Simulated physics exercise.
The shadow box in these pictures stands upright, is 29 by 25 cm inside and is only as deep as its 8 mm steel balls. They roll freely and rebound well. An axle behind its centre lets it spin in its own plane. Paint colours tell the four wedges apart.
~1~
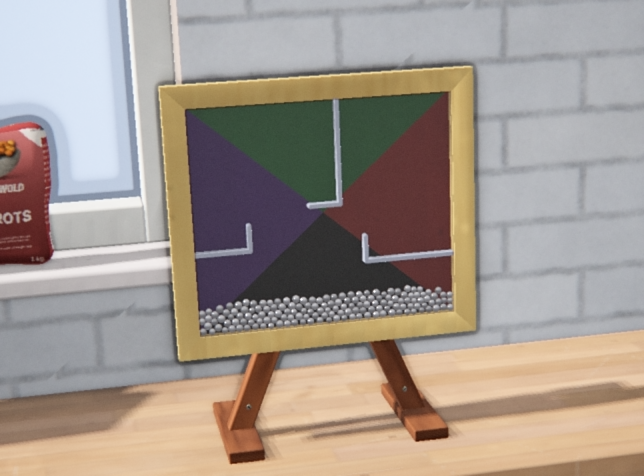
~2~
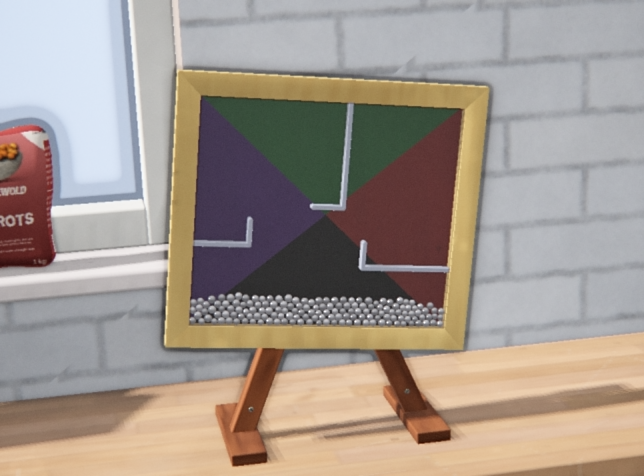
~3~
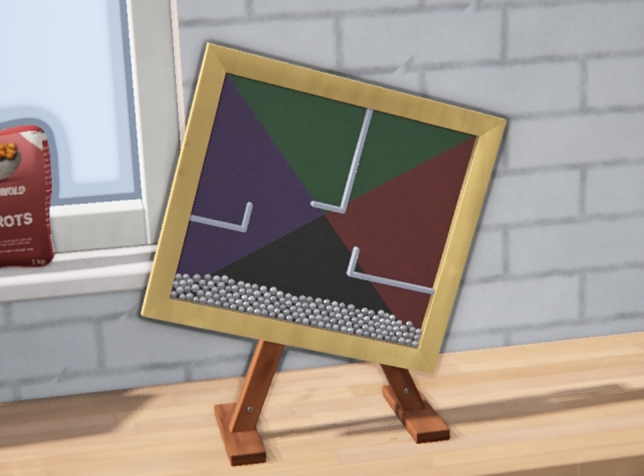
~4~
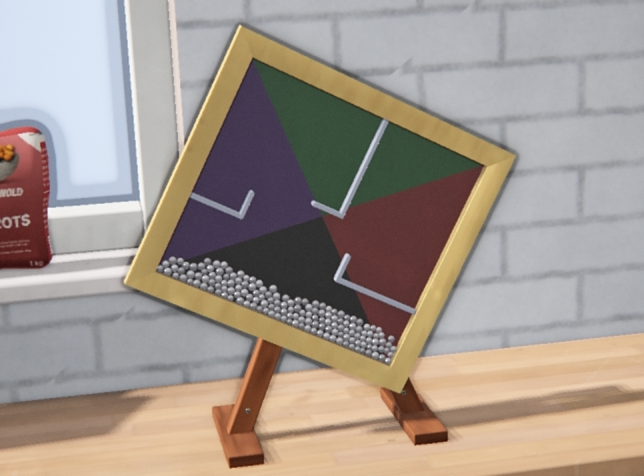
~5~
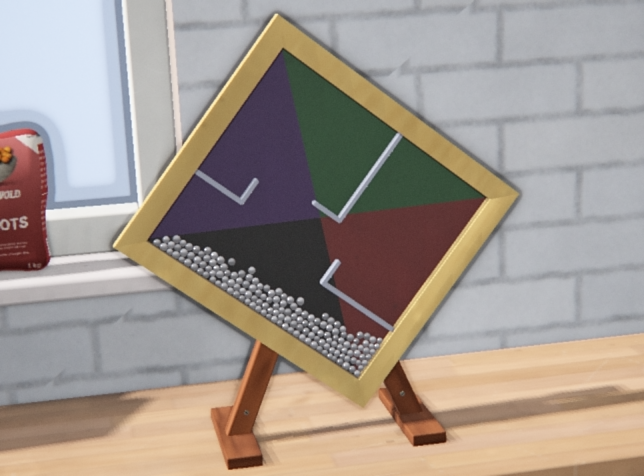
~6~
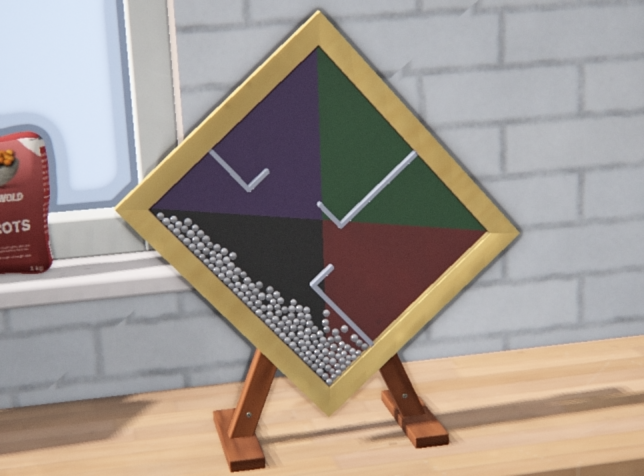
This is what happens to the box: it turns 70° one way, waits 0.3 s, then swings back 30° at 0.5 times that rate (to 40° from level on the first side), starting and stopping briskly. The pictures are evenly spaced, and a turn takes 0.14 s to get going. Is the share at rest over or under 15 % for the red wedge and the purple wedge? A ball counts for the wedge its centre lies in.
Red: Over; purple: Under 15 %.
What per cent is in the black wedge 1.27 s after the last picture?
Some 75 per cent.
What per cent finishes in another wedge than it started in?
Roughly 30 per cent.
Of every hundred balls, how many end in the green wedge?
Some 0 per cent.
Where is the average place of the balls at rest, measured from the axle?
Some 1 cm left and 12 cm below.
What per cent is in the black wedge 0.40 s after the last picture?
About 75 per cent.
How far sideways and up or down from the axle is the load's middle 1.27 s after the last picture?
About 4 cm left and 12 cm below.
Then, 0.40 s after the last picture, it stands 70° clockwise; the balls' middle is 7 cm left of and 10 cm below the centre; red 25 %, black 75 %.
Then, 1.27 s after the last picture, it stands 55° clockwise; the balls' middle is 4 cm left of and 12 cm below the centre; red 25 %, black 75 %.
Then, 1.84 s after the last picture, it stands 40° clockwise; the balls' middle is 1 cm left of and 12 cm below the centre; red 25 %, black 75 %.
All still 2.3 s after it, it stands 40° clockwise; red 25 %, purple 0 %, green 0 %, black 75 %.
